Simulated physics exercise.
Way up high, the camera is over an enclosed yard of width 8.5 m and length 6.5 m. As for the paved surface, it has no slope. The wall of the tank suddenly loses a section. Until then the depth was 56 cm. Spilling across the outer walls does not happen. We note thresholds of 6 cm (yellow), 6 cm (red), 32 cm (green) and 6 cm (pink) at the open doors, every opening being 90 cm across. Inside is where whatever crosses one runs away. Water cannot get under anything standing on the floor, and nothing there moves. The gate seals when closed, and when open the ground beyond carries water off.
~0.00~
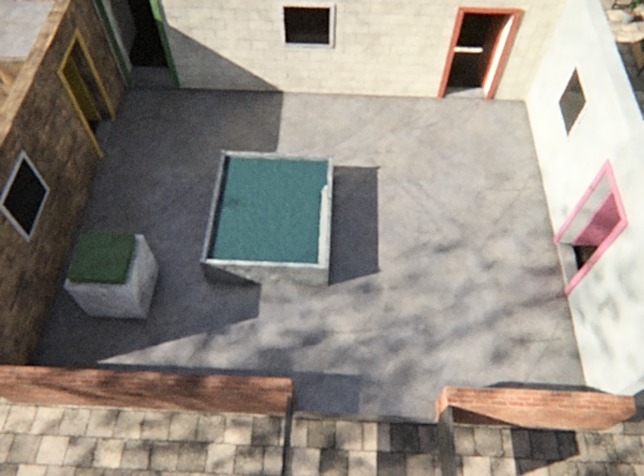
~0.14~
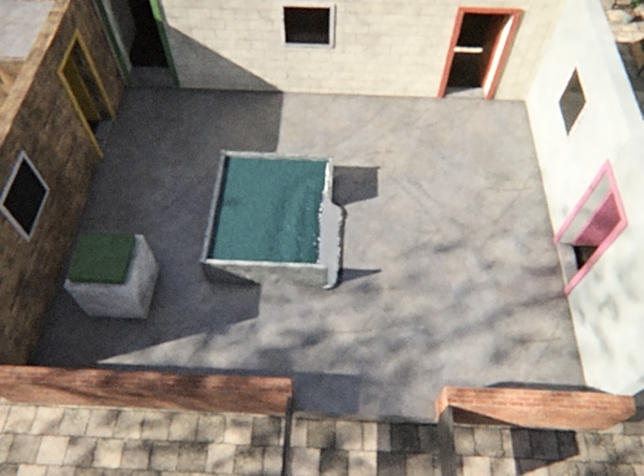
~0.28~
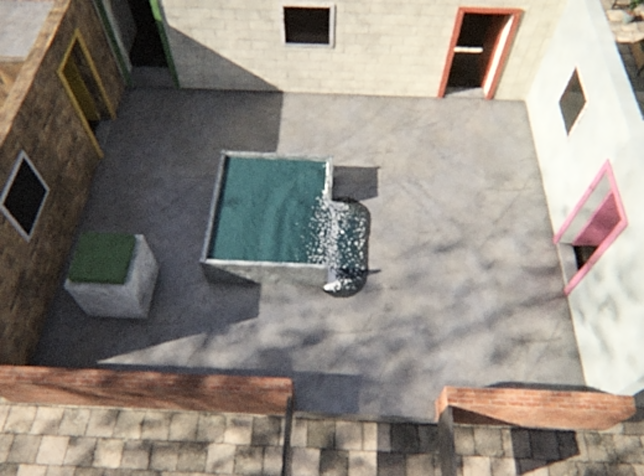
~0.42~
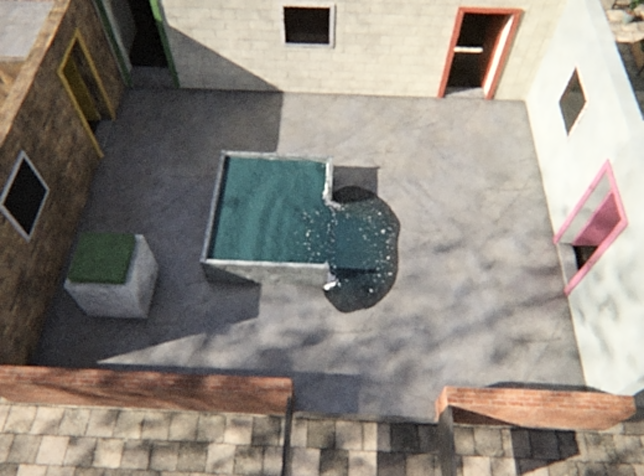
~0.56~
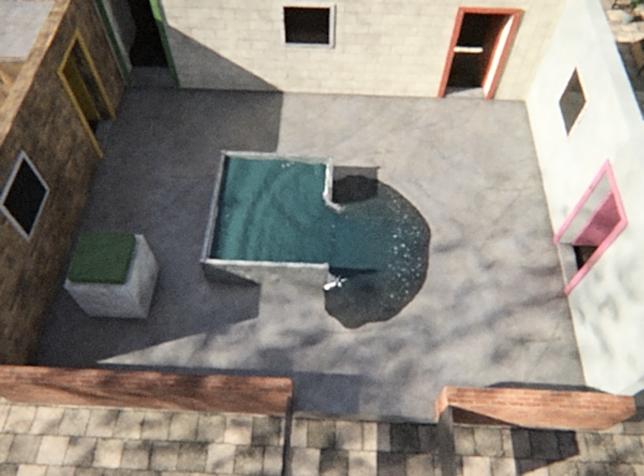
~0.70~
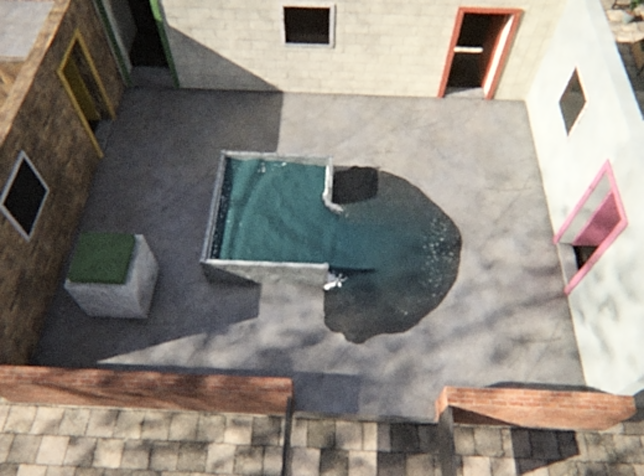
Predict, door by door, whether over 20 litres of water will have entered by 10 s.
In order: Yellow door: Limit unbroken. Red door: Limit broken. Green door: Limit unbroken. Pink door: Limit broken.
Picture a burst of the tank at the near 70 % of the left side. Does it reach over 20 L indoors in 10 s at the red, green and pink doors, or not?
Compared with the limit, red is lower, green is lower and pink is lower.
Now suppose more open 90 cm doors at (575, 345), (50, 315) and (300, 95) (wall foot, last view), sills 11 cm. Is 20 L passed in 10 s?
Note, doorways in listed order: Goes beyond, stays short, stays short.
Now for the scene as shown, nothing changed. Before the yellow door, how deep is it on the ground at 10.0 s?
Some 0.0 centimetres of depth.
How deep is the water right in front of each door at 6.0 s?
Yellow 0 cm, red 9 cm, green 0 cm, pink 11 cm.
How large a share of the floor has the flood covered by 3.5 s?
Roughly 35 % of the floor is wet.
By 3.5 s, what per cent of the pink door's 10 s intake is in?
Some 65 per cent by then.
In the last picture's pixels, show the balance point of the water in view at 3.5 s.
Centre: Approx. (417, 251) px.
After 1.4 s water covers 25 % of the floor and is deepest (27 cm) near (340, 252); yellow door not reached, red door not reached, green door not reached, pink door 9 cm at the sill, 1 L in.
After 2.2 s water covers 35 % of the floor and is deepest (22 cm) near (567, 298); yellow door not reached, red door not reached, green door not reached, pink door 17 cm at the sill, 65 L in.
After 3.5 s water covers 35 % of the floor and is deepest (23 cm) near (590, 408); yellow door not reached, red door not reached, green door not reached, pink door 18 cm at the sill, 171 L in.
After 6.0 s water covers 45 % of the floor and is deepest (12 cm) near (523, 136); yellow door not reached, red door 9 cm at the sill, 14 L in, green door not reached, pink door 11 cm at the sill, 245 L in.
After 10.0 s water covers 70 % of the floor and is deepest (8 cm) near (493, 170); yellow door not reached, red door 8 cm at the sill, 47 L in, green door not reached, pink door 5 cm at the sill, 259 L in.
